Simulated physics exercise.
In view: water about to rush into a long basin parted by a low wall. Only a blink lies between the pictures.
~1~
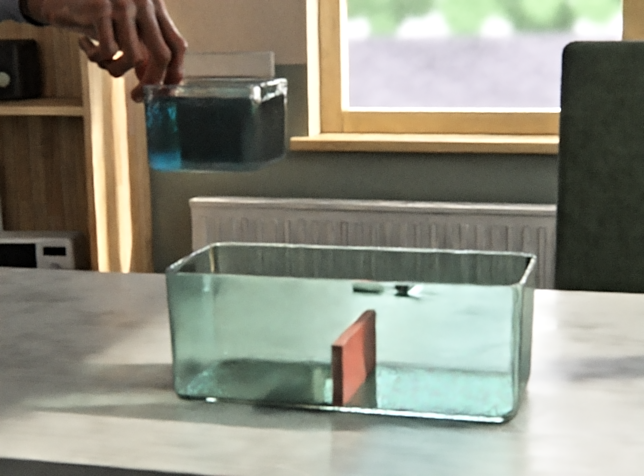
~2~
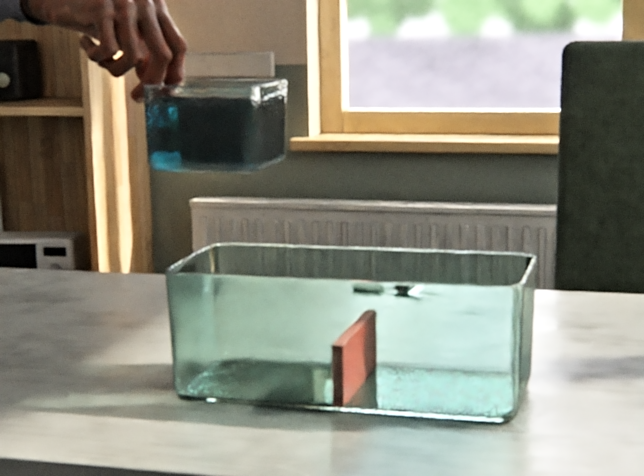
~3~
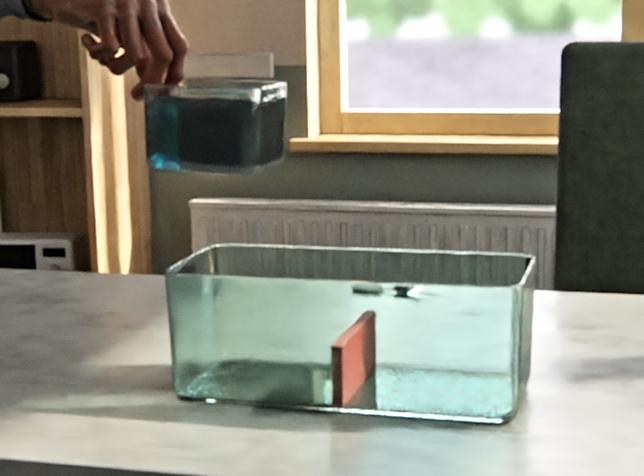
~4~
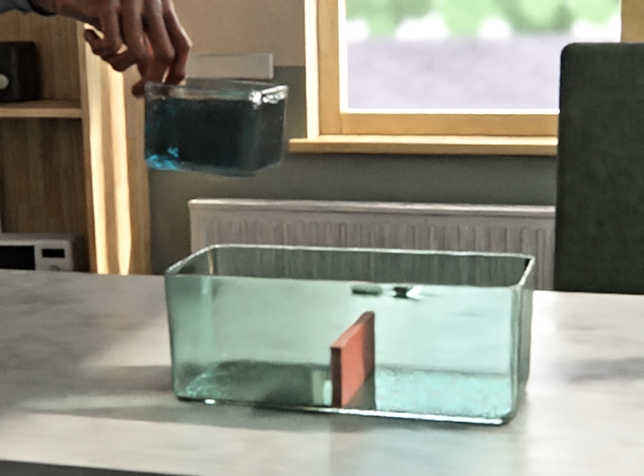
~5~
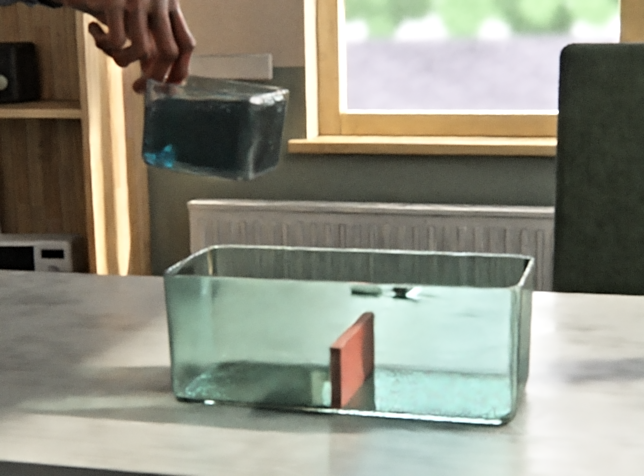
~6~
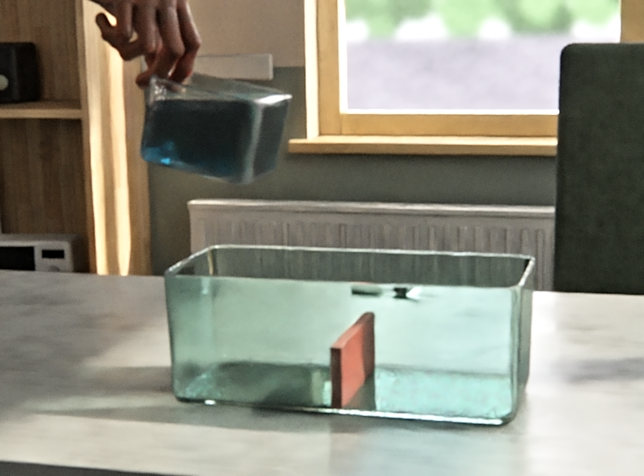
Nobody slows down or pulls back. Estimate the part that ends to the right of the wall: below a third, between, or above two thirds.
In the end between a third and two thirds is right of the wall.
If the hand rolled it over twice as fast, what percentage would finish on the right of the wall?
It comes to 40 per cent or so.
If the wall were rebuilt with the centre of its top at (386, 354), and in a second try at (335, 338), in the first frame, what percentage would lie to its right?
In turn 20 and 70 in a hundred.
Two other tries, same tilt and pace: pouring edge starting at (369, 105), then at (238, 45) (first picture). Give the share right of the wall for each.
Near 100 % and 15 %.
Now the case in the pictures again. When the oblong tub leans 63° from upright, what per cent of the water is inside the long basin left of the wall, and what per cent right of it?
Left: 5 %. Right: 10 %.
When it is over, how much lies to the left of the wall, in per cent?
It comes to 45 per cent or so.
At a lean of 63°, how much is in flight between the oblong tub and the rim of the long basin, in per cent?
It comes to 25 per cent or so.
A moment on, the oblong tub is tipped part way and 59 per cent is still to pour, 6 is left of the wall and 10 right of it.
Next, the oblong tub is tipped on its side and 13 per cent is still to pour, 23 is left of the wall and 55 right of it.
Then the oblong tub is tipped right over and 0 per cent is still to pour, 42 is left of the wall and 55 right of it.
Later the oblong tub is tipped right over and 0 per cent is still to pour, 44 is left of the wall and 56 right of it.
In the end 44 per cent lies left of the wall, 56 right of it and 1 outside.
